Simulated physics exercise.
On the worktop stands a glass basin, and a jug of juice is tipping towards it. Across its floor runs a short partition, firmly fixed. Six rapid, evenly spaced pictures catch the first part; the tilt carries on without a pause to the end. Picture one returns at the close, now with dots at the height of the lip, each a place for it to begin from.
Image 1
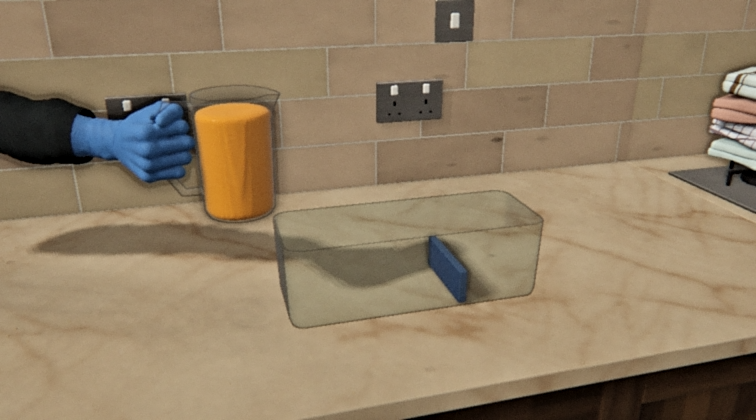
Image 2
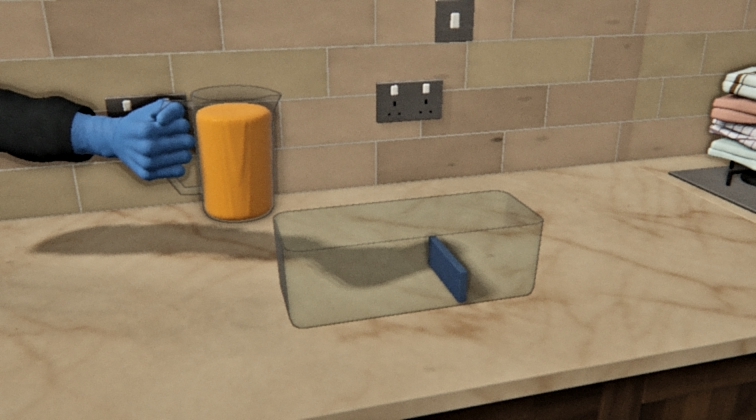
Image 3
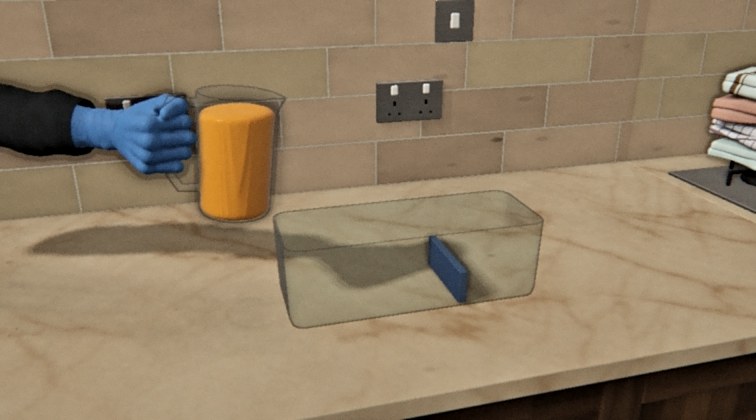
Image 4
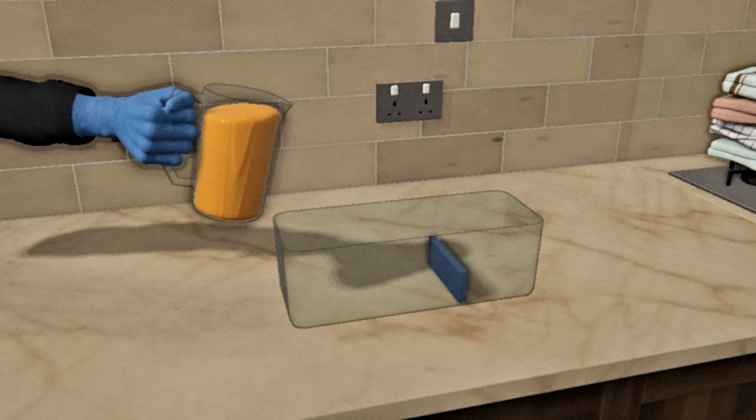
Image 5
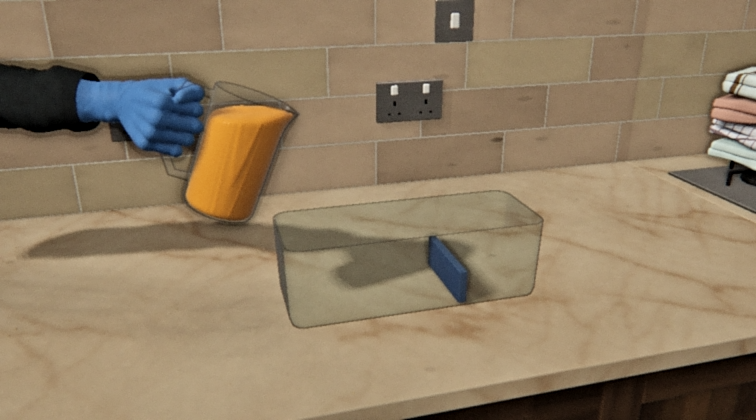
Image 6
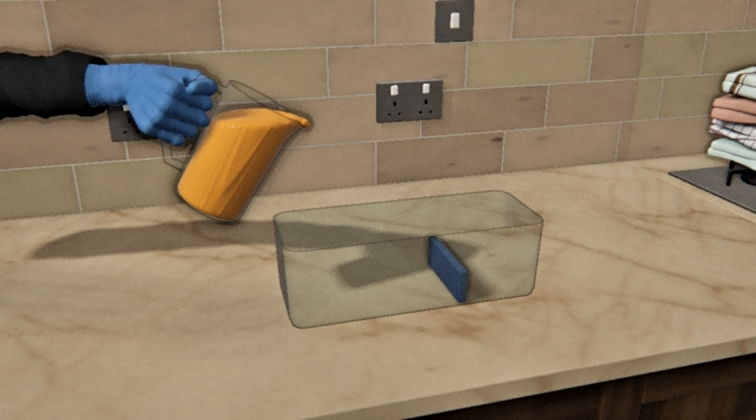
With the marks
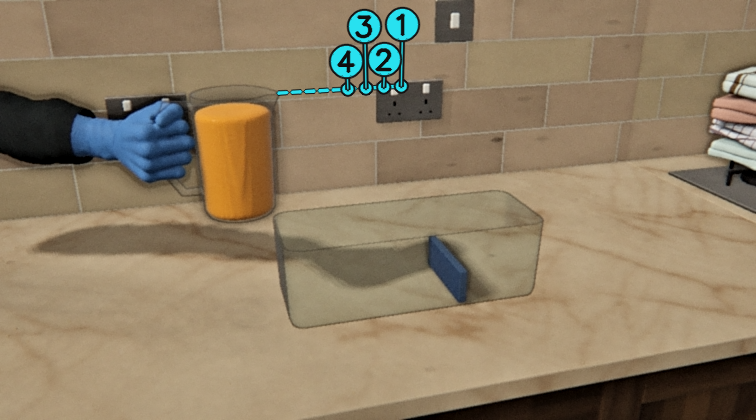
A blue-gloved hand held a clear jug of orange liquid upright beside a glass basin with a short blue divider inside, then gradually tilted it to the right, the liquid shifting up to the lip.
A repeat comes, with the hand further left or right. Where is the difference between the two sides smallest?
Dot 2 does it best.
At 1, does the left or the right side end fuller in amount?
The right side.
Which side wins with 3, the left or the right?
The left one.
On the marked copy, 1 at (401, 86); 2 at (383, 87); 3 at (365, 88); 4 at (347, 89).
Choosing 1, about 9 % ends left of the wall and 90 % right of it.
Choosing 2, about 49 % ends left of the wall and 50 % right of it.
Choosing 3, about 94 % ends left of the wall and 4 % right of it.
Choosing 4, about 95 % ends left of the wall and 4 % right of it.
